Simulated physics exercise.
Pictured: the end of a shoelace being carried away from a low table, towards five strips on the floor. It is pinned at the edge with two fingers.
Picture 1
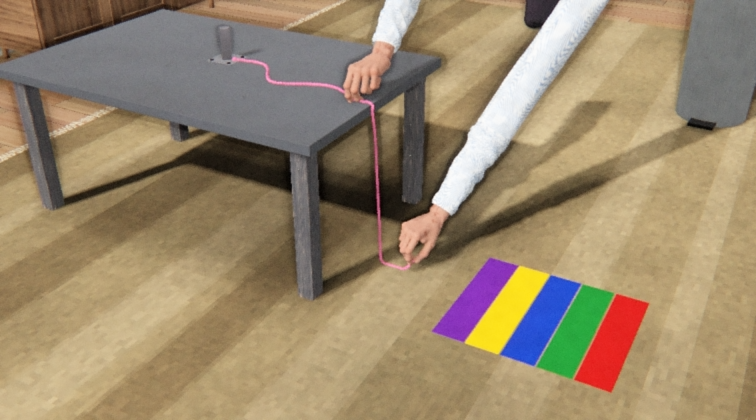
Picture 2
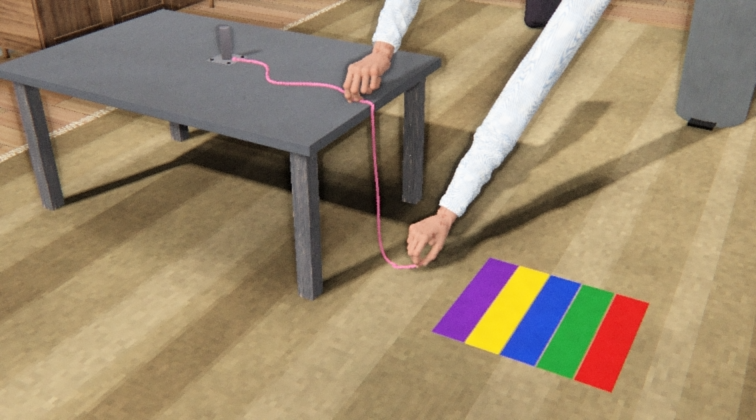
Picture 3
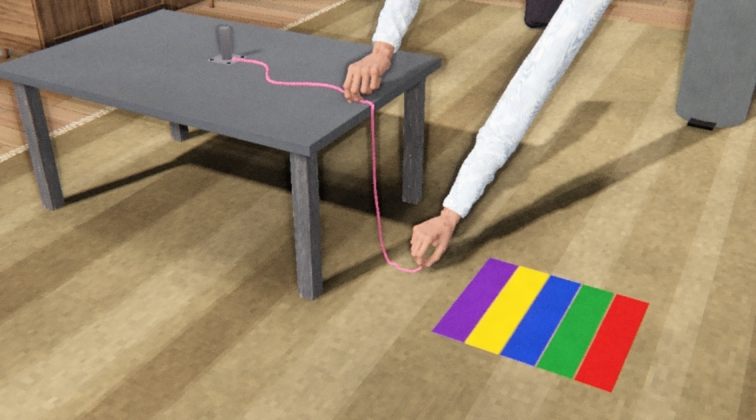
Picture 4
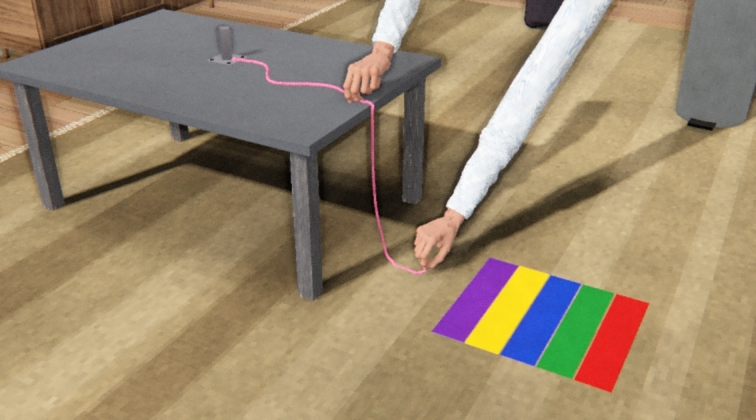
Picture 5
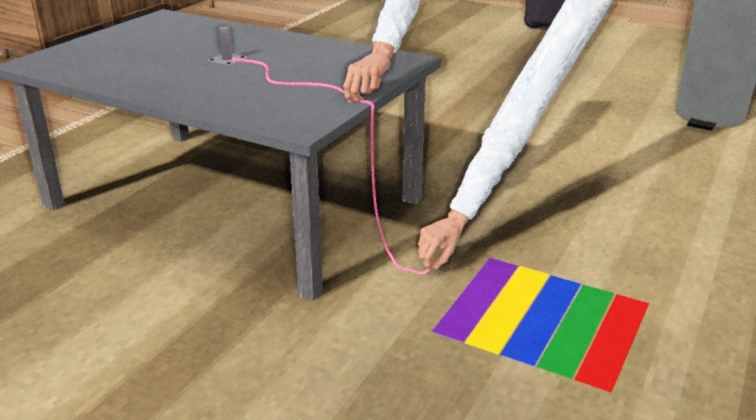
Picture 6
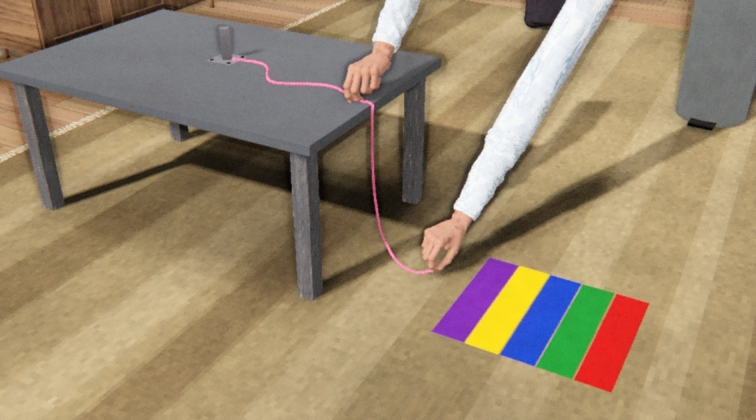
A pink shoelace runs across a low grey table and hangs over its edge in a striped-floored room, seen from above by a still camera. One hand pins it at the edge while another holds its end near the floor, left of purple, yellow, blue, green and red strips. The lower hand moves the end slightly rightward, drawing the hanging length into a gentler curve.
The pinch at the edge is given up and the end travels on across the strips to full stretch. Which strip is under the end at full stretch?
The blue strip.
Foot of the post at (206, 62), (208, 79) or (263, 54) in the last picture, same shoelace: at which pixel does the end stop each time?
(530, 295), (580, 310) and (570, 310), in that order.
Early on, end near (488, 284); over purple.
Midway, end near (525, 295); over yellow.
At the end of the slack, end near (548, 302); over blue. The end stops over the blue strip.
